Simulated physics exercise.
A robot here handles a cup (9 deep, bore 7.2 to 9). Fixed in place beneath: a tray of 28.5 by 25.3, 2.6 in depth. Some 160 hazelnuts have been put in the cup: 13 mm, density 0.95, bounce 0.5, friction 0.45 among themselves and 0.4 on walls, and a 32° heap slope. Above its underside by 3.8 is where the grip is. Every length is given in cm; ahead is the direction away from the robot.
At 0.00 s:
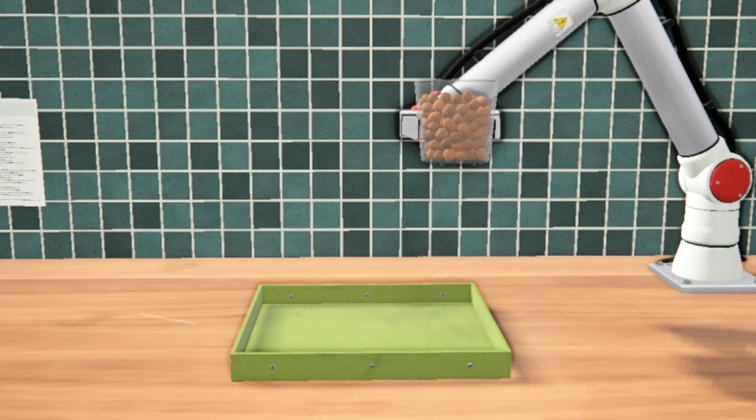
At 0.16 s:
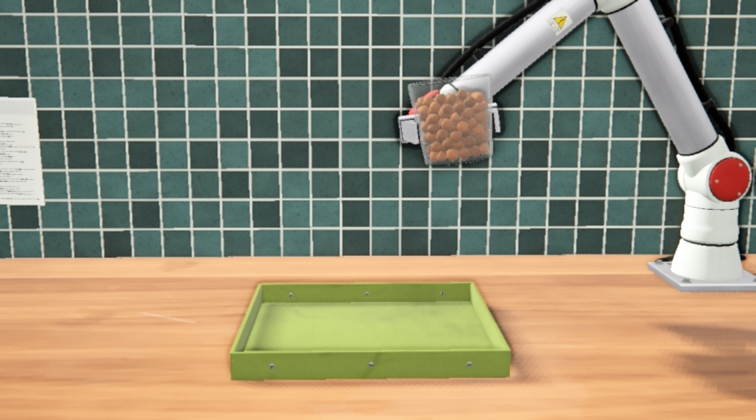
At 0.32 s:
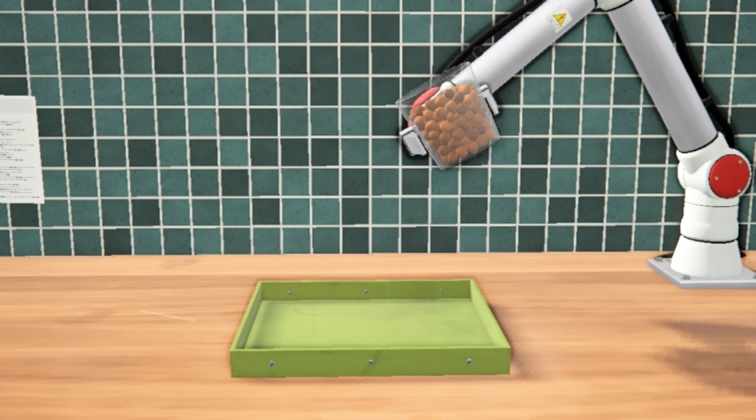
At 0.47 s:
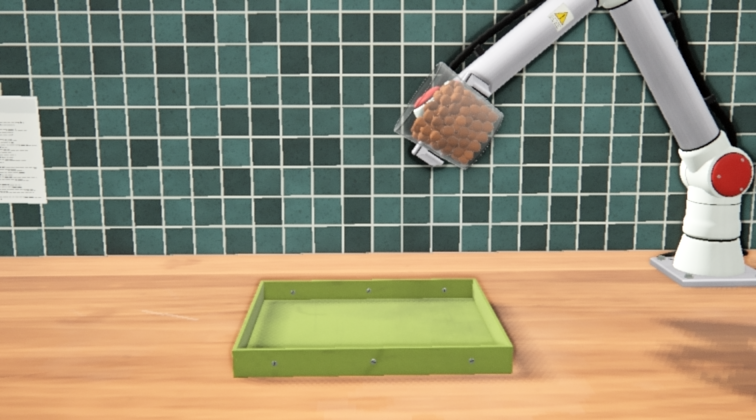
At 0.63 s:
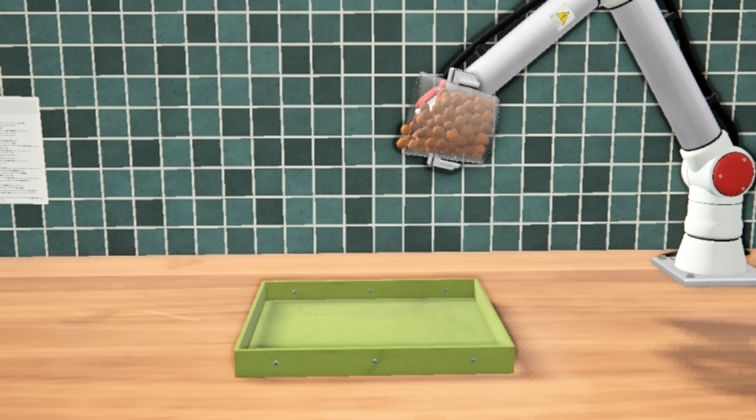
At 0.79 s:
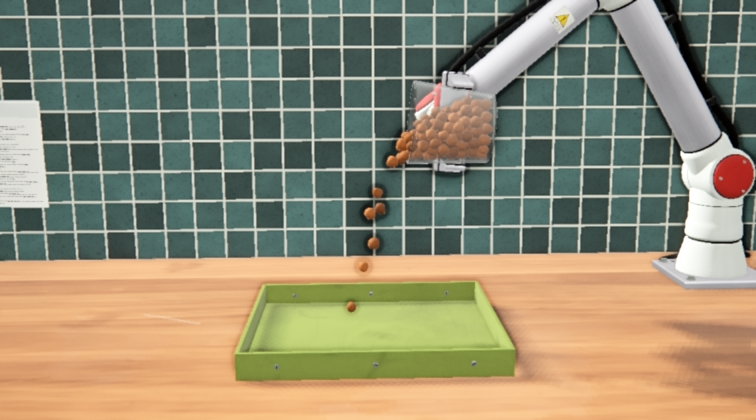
A white robot arm tilting a clear cup of hazelnuts leftward, a few nuts dropping toward a green tray on a wooden counter.
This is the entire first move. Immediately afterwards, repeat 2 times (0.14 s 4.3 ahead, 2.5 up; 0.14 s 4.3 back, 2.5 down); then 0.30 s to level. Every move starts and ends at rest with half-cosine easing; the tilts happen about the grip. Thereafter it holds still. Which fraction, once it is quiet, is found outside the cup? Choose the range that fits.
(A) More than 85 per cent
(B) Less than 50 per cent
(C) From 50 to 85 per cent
Answer: A.
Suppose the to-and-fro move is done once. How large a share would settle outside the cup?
It would then be around 85 per cent.
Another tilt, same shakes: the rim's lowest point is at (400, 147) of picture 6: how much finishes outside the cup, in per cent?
That comes to some 70 percent.
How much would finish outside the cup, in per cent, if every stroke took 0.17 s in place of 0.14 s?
That gives about 90 percent.
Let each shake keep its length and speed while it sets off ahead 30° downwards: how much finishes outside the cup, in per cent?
I'd reckon around 75 per cent.
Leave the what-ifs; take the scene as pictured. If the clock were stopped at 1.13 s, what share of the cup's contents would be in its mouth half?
My estimate is near 75 per cent.
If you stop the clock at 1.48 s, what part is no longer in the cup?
Near 95 per cent.
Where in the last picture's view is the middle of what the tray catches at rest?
I'd put it at roughly (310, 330).
By 1.13 s, tilted 85° forward, highest piece 25 above the table; 54 in the tray, 34 in the cup, 1 on the table or floor, 72 in flight or on a rim.
By 1.48 s, tilted 52° forward, highest piece 25 above the table; 142 in the tray, 12 in the cup, 5 on the table or floor, 2 in flight or on a rim.
By 1.85 s, level, highest piece 23 above the table; 140 in the tray, 12 in the cup, 9 on the table or floor.
By 2.90 s, level, highest piece 23 above the table; 140 in the tray, 12 in the cup, 9 on the table or floor.
Final count, 140 in the tray, 12 in the cup, 9 on the table or floor. That is 93 % outside the cup.
